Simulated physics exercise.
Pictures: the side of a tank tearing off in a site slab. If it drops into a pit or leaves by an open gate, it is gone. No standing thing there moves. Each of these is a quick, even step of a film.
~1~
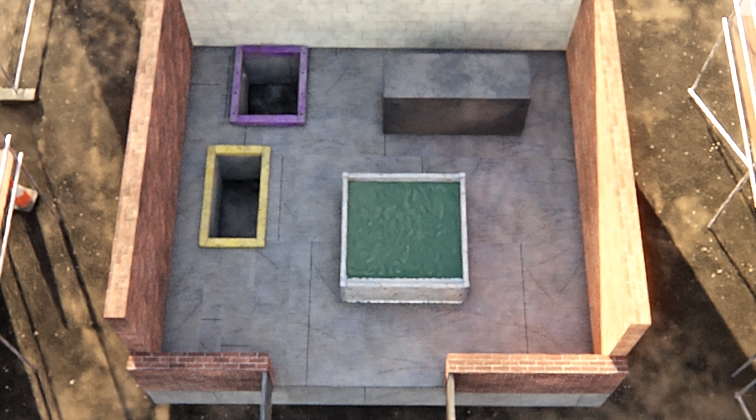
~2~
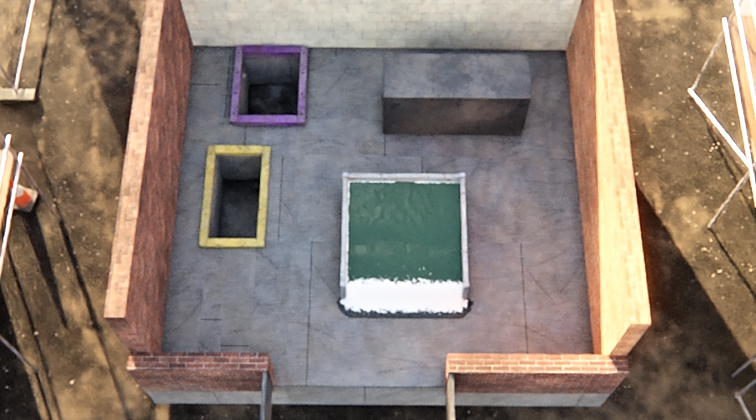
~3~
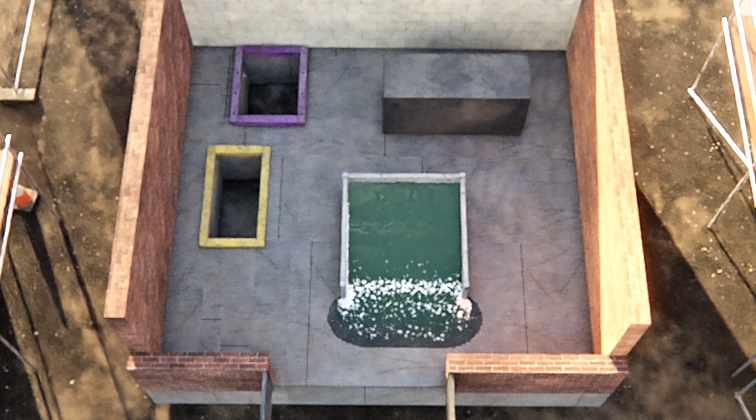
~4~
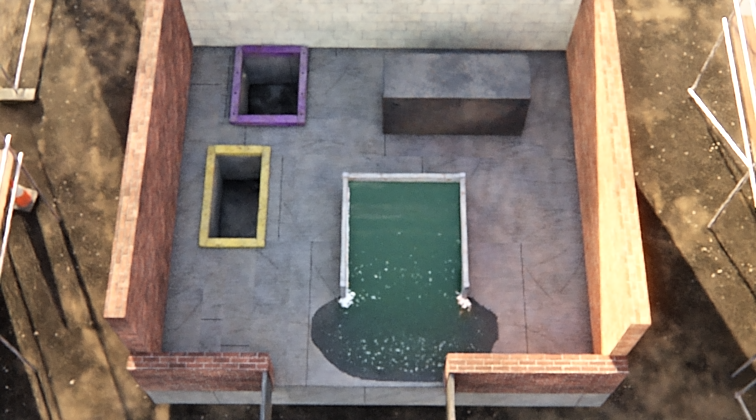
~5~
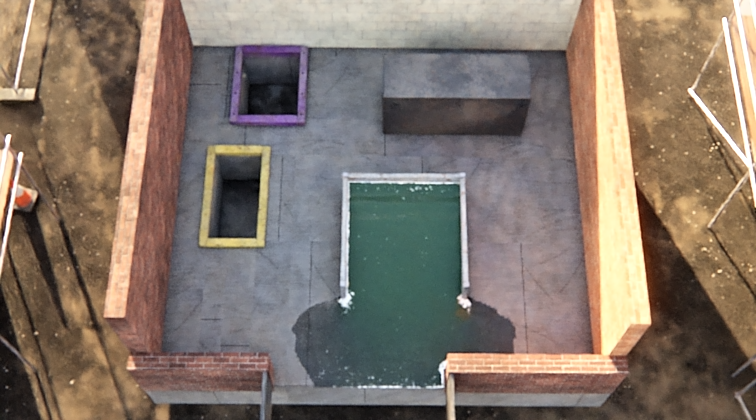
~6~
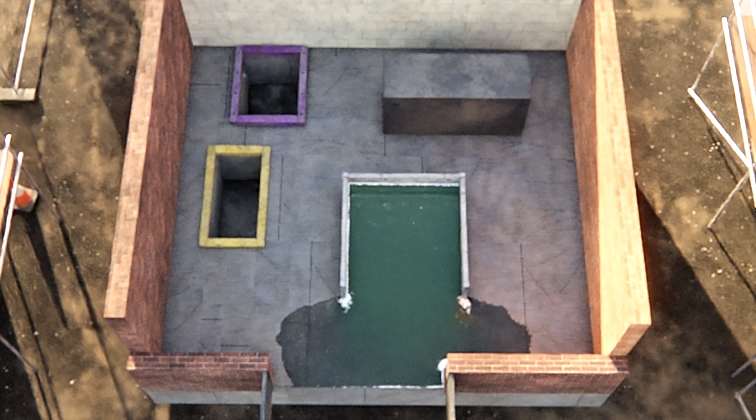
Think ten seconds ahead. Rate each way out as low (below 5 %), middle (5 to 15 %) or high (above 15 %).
Ratings - gate: High; yellow pit: Low; purple pit: Low.
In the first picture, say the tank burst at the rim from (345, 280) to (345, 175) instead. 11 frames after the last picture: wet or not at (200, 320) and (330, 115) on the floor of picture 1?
Result, point by point: Inundated; unwetted.
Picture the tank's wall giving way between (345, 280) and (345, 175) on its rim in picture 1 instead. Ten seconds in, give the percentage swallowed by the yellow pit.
The yellow pit takes 30 per cent.
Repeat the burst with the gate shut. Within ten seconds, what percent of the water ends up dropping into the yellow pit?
Per cent: Yellow 6.
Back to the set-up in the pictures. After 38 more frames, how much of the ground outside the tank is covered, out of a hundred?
It comes to 40 per cent.
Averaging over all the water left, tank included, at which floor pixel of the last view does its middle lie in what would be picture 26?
I'd point to (452, 287).
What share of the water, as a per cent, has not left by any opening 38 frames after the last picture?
About 36 %.
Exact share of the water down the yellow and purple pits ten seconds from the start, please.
Near 0 in a hundred, followed by near 0 in a hundred.
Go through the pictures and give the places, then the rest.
The first frame shows the water tank at (404, 231) is whole and still.
In the second frame, water pours out at (404, 294) and has run to (465, 307).
In the third frame, the front is at (474, 324), out from the gap at (404, 294).
In the fourth frame, water pours out at (404, 294) and has run to (480, 353).
In the fifth frame, the front is at a hidden place, out from the gap at (404, 295).
In the sixth frame, the front is at a hidden place, out from the gap at (404, 295).
A moment on, water covers 15 % of the floor; the gate 21 %, the yellow pit 0 %, the purple pit 0 %.
Next, water covers 20 % of the floor; the gate 40 %, the yellow pit 0 %, the purple pit 0 %.
Then, water covers 30 % of the floor; the gate 55 %, the yellow pit 0 %, the purple pit 0 %.
Later, water covers 40 % of the floor; the gate 65 %, the yellow pit 0 %, the purple pit 0 %.
In the end, water covers 45 % of the floor; the gate 69 %, the yellow pit 0 %, the purple pit 0 %.
